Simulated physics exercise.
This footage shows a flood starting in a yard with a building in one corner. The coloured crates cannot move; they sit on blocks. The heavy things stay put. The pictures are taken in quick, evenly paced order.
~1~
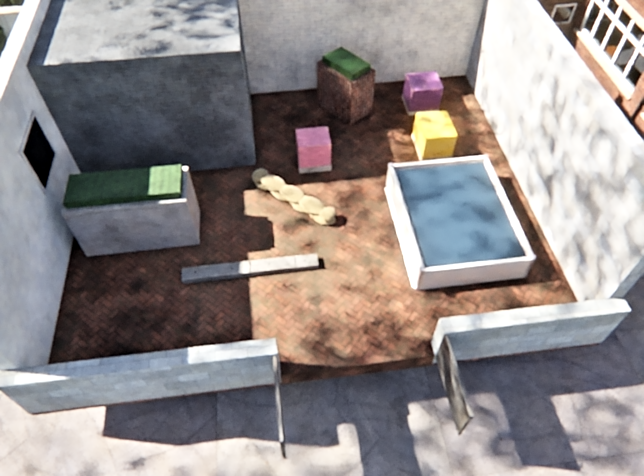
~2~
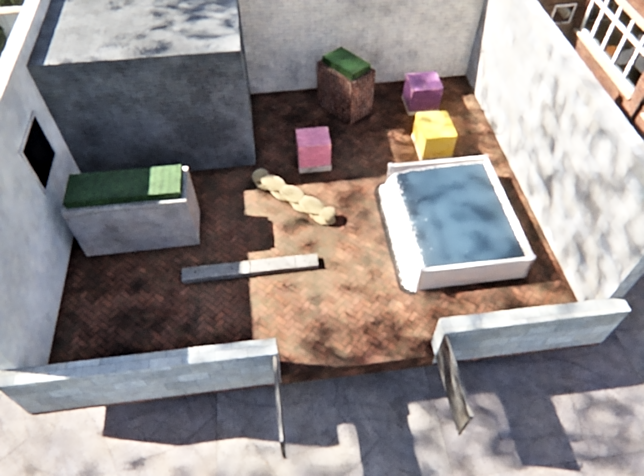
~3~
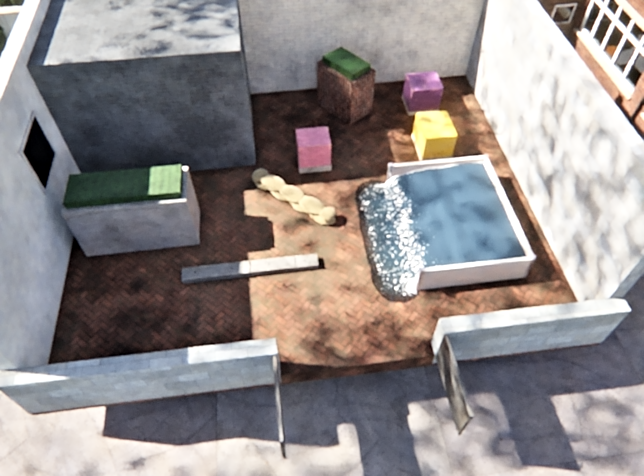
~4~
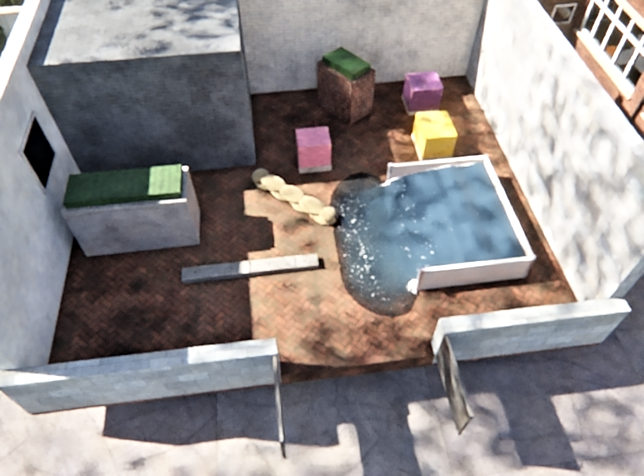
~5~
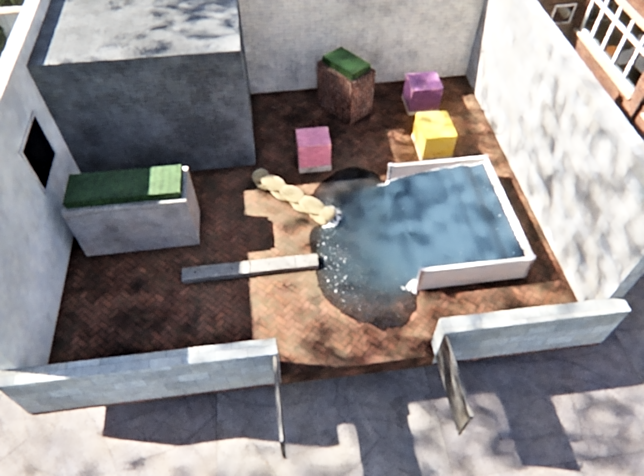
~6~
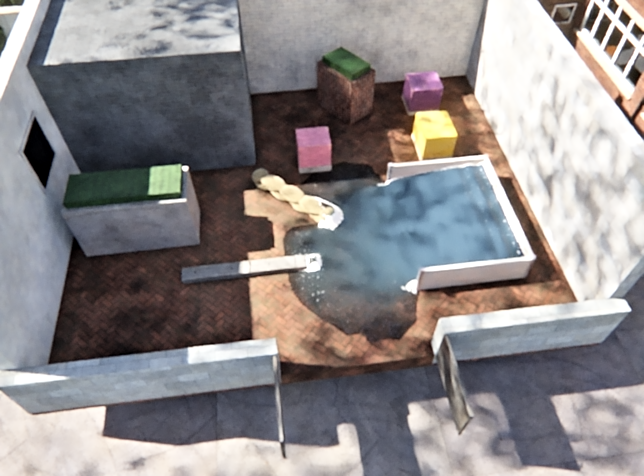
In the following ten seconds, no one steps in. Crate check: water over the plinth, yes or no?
Pink crate yes, yellow crate no, purple crate no.
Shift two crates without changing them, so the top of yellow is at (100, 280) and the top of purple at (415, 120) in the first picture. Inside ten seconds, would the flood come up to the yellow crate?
Note: Yellow crate is caught.
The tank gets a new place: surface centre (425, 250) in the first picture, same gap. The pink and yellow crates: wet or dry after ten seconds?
The pink crate is untouched and the yellow crate is untouched.
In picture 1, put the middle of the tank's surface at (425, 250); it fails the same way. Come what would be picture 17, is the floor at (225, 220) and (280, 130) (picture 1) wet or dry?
The first spot is wetted, while the second is not reached.
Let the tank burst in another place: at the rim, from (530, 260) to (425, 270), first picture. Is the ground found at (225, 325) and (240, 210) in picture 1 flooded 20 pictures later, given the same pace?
First spot swamped, second spot unflooded.
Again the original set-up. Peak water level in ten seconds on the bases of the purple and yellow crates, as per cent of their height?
Around 60 % and 70 %.
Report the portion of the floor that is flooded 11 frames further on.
It works out to about 45 in a hundred.
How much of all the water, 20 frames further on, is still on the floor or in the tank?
Roughly 96 out of every hundred parts.
A moment on, water covers 25 % of the floor; the pink crate water round its plinth, the yellow crate not reached, the purple crate not reached.
Next, water covers 45 % of the floor; the pink crate water round its plinth, the yellow crate not reached, the purple crate not reached.
Then, water covers 60 % of the floor; the pink crate water round its plinth, the yellow crate not reached, the purple crate not reached.
Later, water covers 70 % of the floor; the pink crate water round its plinth, the yellow crate water round its plinth, the purple crate water round its plinth.
In the end, water covers 85 % of the floor; the pink crate was topped, the yellow crate stayed above the water, the purple crate stayed above the water.
